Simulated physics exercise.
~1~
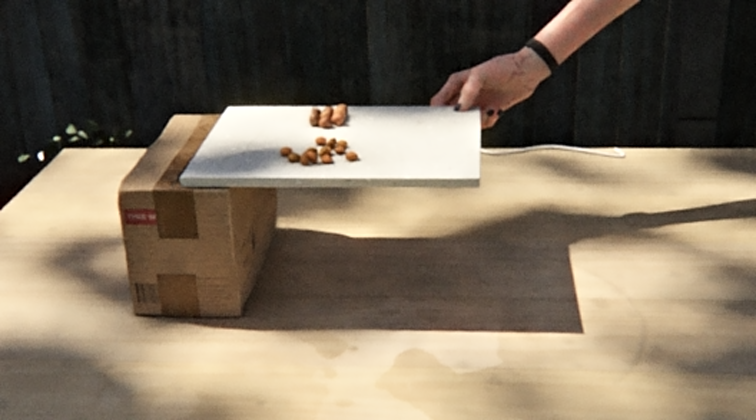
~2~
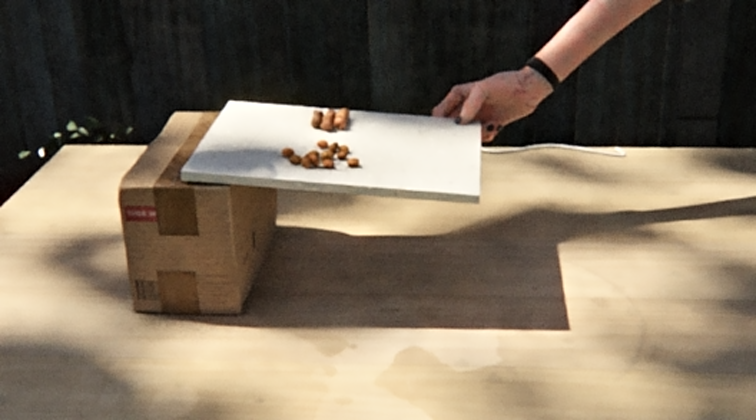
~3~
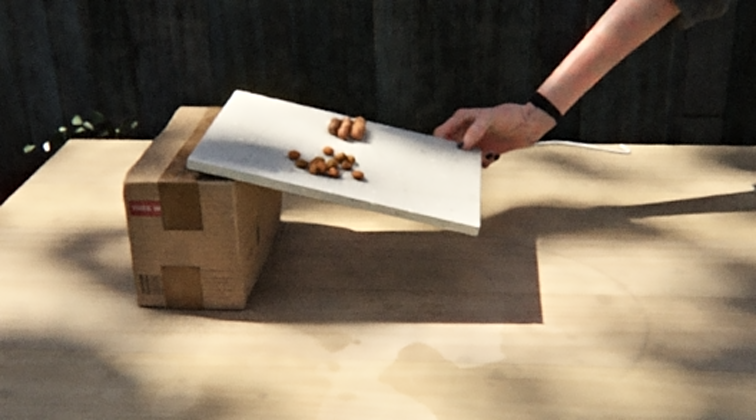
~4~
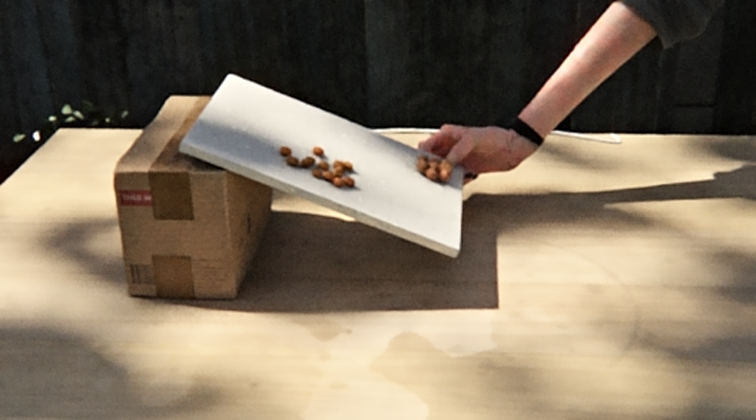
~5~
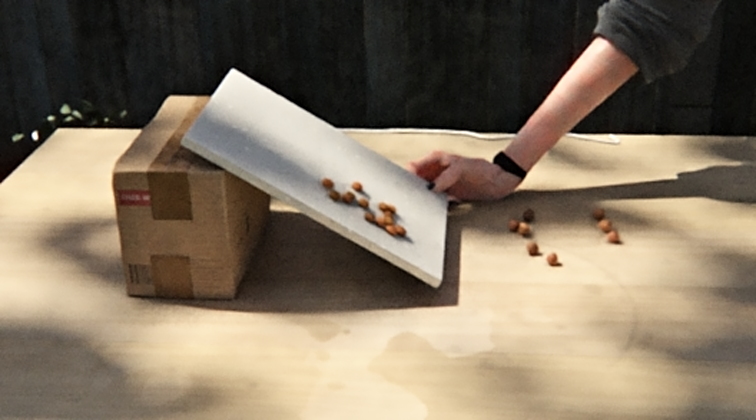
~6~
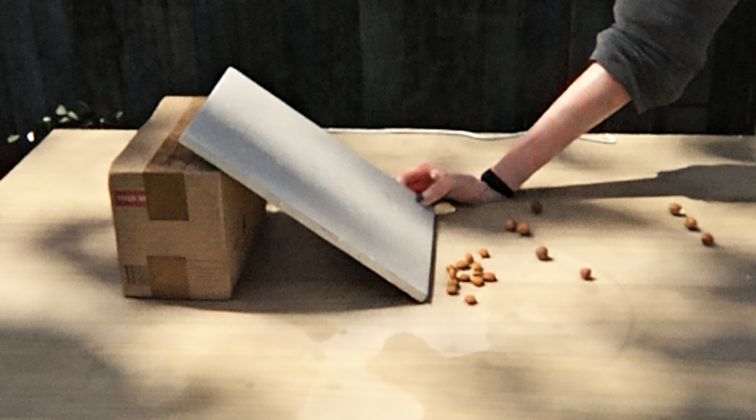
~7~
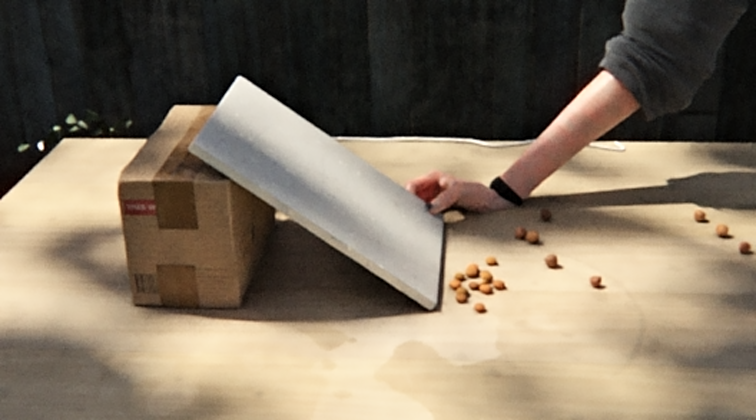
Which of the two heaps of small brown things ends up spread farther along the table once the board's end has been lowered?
The far heap ends up farther along the table, scattered out to the right, while the near heap stays mostly close to the foot of the board.
In the video, a hand lowers the right end of a white board resting on a cardboard box until it meets the table; the far heap of small brown nut-like things slides off first and scatters rightward, while the near heap follows and stops mostly by the board's foot.
